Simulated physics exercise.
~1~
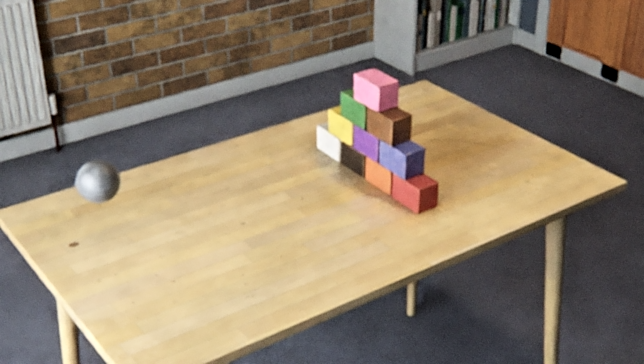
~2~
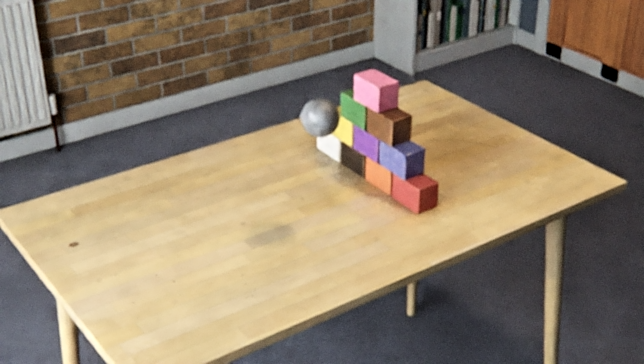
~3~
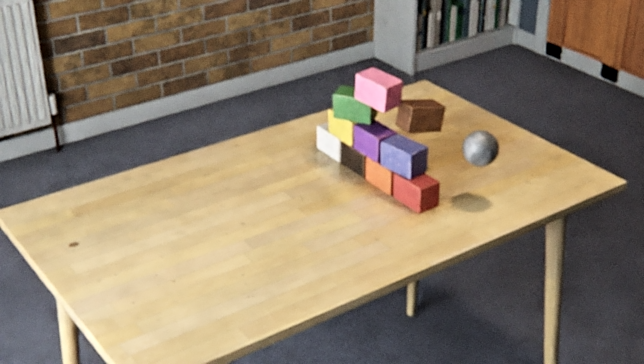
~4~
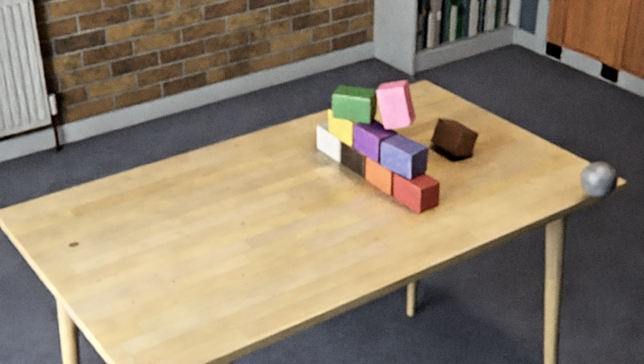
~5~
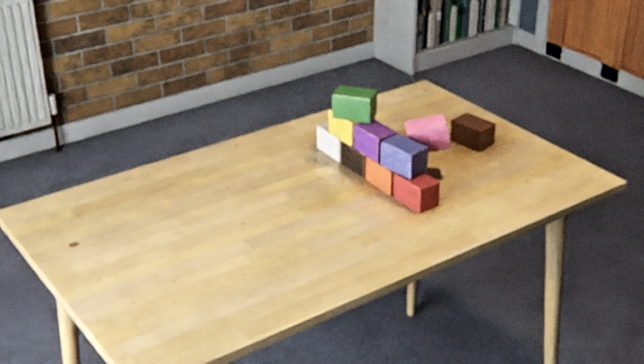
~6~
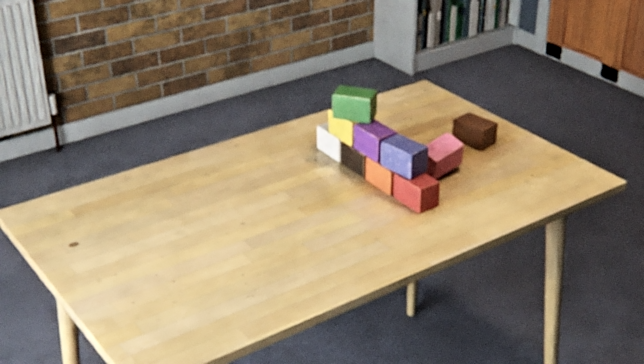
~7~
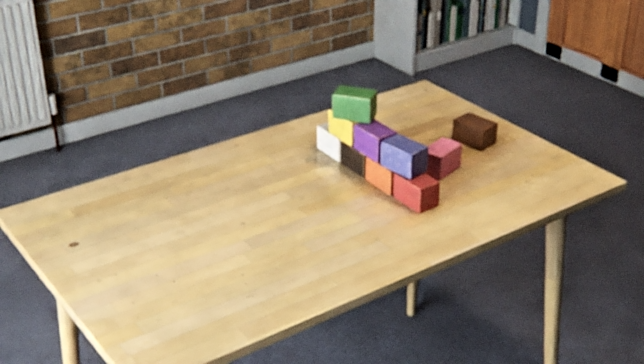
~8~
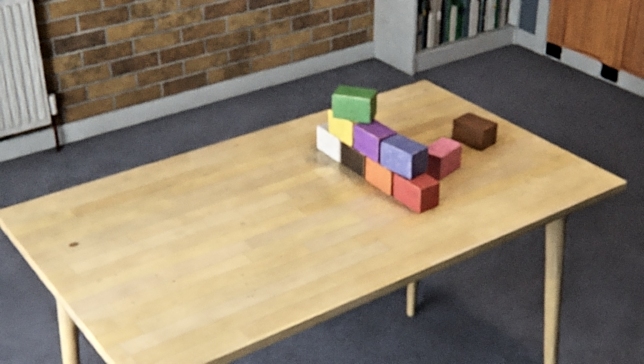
On a wooden table, a grey ball flew in from the left and struck a stack of colourful blocks, knocking the brown and pink ones down onto the tabletop, while the green block shifted slightly but stayed up with the rest.
